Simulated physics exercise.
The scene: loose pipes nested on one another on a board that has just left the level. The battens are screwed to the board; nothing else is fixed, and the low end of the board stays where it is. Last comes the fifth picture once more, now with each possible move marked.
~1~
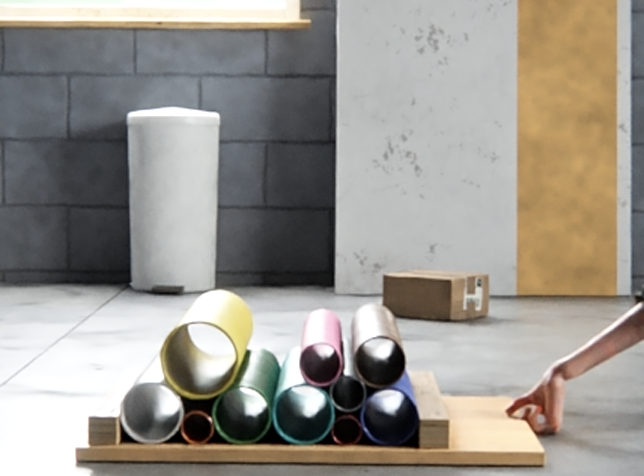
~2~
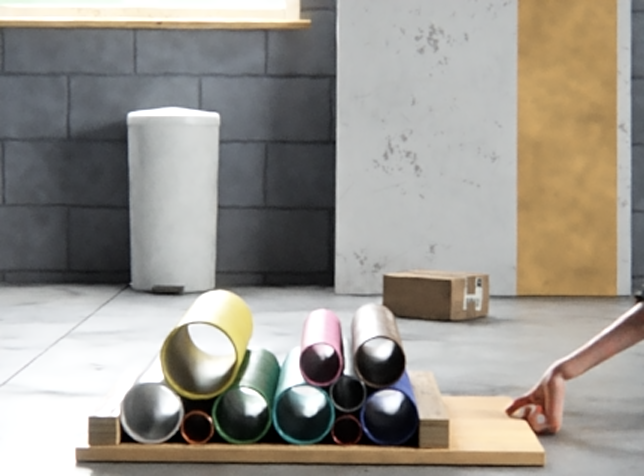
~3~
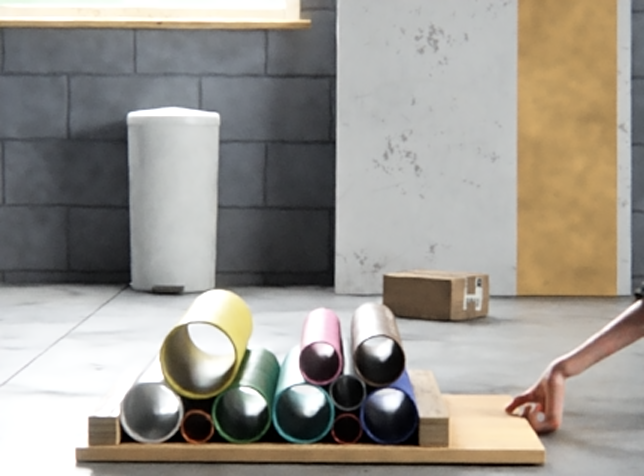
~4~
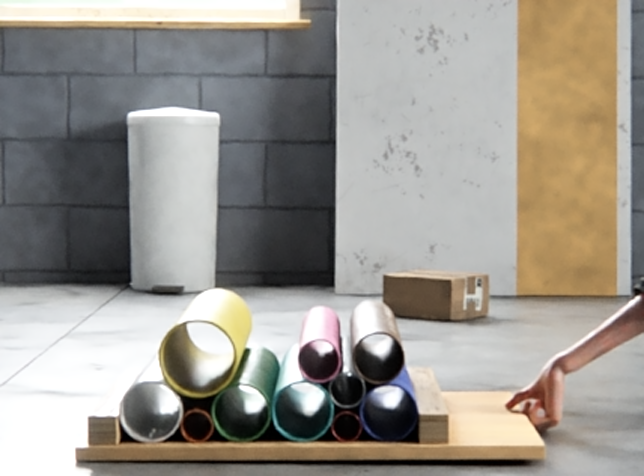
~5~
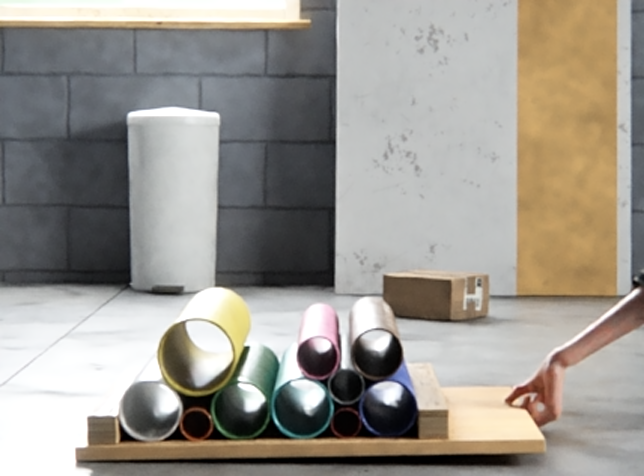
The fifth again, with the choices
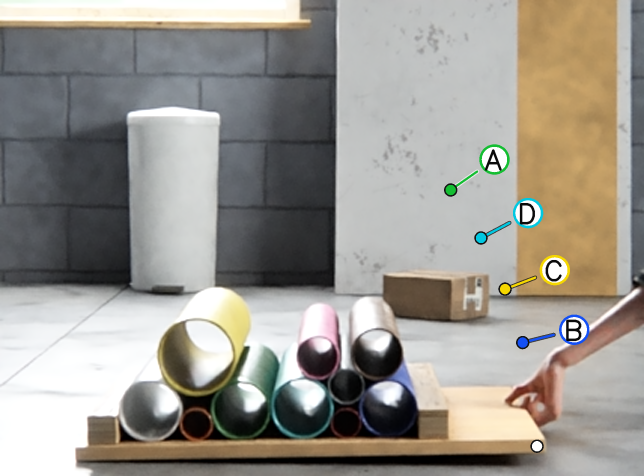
A wooden board stacked with colorful pipes between two strips of wood rose very slightly at its right end as a hand held that edge, and the pipes stayed nested together, barely shifting.
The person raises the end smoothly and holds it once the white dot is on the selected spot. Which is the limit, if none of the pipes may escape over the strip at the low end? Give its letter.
A is the limit.
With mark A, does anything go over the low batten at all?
No, at A.
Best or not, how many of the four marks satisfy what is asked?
The number is four.
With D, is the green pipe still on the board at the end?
Yes, with D.
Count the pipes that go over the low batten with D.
The count is none.
On the copy, A at (451, 190); B at (523, 342); C at (505, 289); D at (481, 238); the white dot at (537, 446).
On A. First, board at 20°.
Then, board at 36°.
Finally, board at 36°, none over the low batten.
By contrast, B none over the low batten; C none over the low batten; D none over the low batten.
